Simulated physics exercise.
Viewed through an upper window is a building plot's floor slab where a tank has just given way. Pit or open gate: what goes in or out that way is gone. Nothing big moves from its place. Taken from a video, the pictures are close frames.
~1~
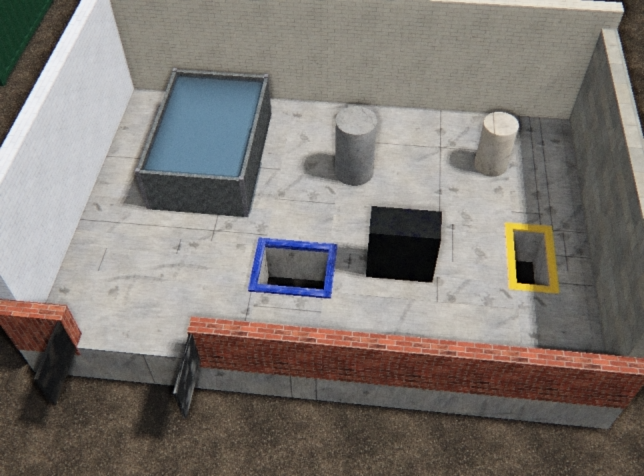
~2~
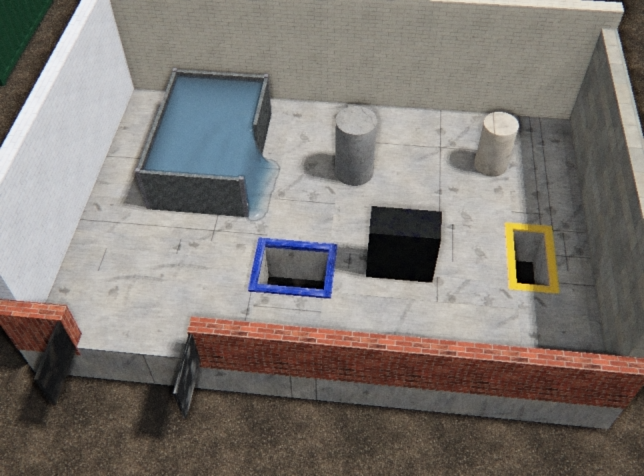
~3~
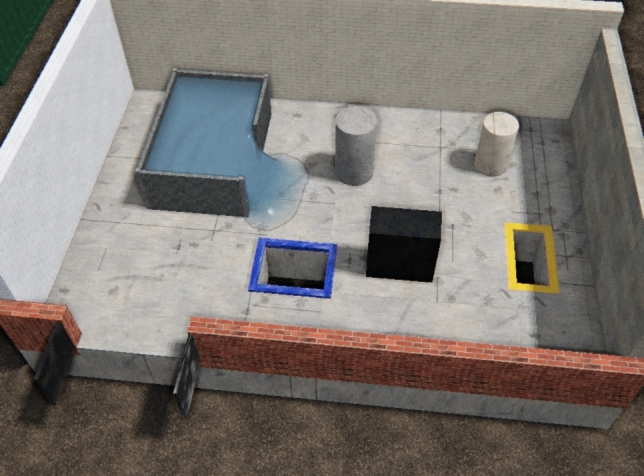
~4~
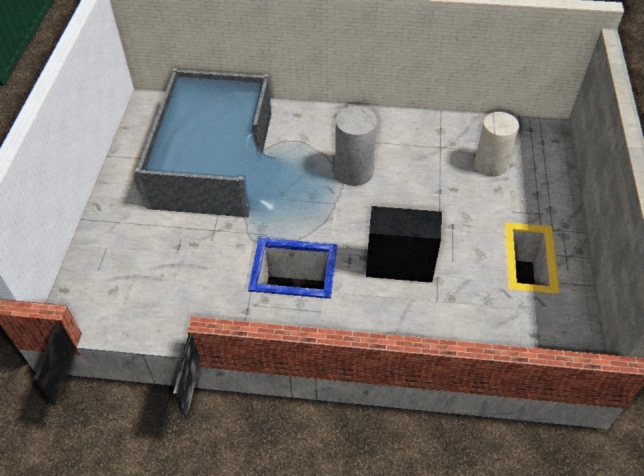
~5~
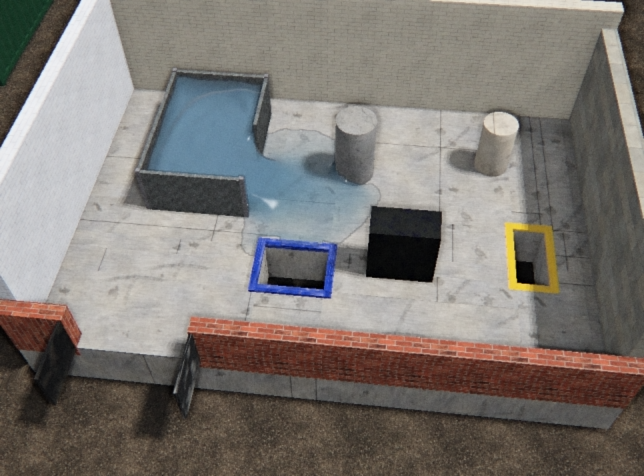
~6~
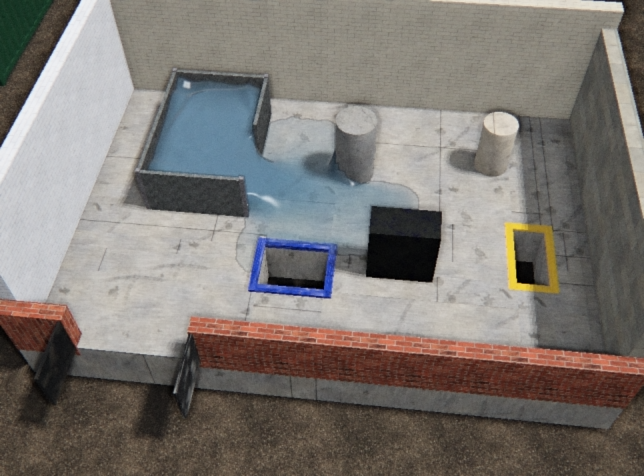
A walled concrete floor slab on a building plot is seen from a high, fixed viewpoint, with red brick along the front. A grey tank of blue water stands at left, two pale cylinders behind, a black block near the middle, and blue-rimmed and yellow-rimmed pits in front and right. Water pours from the tank's right side and spreads rightward around the grey cylinder toward the block.
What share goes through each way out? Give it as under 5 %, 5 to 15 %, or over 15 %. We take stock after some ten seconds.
The gate swallows below five per cent; the blue pit swallows five to fifteen per cent; the yellow pit swallows beyond fifteen per cent.
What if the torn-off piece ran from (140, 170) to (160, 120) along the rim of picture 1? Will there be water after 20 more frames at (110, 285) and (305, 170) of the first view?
The first ends up soaked, the second ends up unsoaked.
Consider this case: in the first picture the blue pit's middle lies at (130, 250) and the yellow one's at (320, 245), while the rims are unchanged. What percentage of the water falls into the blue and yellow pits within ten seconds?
Blue gets 0 in a hundred; yellow gets 35 in a hundred.
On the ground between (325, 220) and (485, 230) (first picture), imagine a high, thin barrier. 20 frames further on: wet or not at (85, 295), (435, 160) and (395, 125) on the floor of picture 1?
Running through them in order, the first comes out free from flooding, the second taken by the flood and the last taken by the flood.
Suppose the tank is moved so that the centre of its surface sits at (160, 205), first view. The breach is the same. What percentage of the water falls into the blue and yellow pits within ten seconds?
Shares - blue: 40 in a hundred; yellow: 20 in a hundred.
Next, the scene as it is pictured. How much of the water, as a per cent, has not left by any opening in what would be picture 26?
Some 78 per cent has not gone.
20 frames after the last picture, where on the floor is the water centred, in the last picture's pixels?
That puts it at around (322, 181).
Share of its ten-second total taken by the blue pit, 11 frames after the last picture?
I'd put it at about 50 per cent.
A moment on, water covers 30 % of the floor; the gate 0 %, the blue pit 2 %, the yellow pit 1 %.
Next, water covers 45 % of the floor; the gate 0 %, the blue pit 5 %, the yellow pit 6 %.
Then, water covers 60 % of the floor; the gate 0 %, the blue pit 7 %, the yellow pit 14 %.
Later, water covers 75 % of the floor; the gate 0 %, the blue pit 9 %, the yellow pit 21 %.
In the end, water covers 90 % of the floor; the gate 0 %, the blue pit 10 %, the yellow pit 29 %.
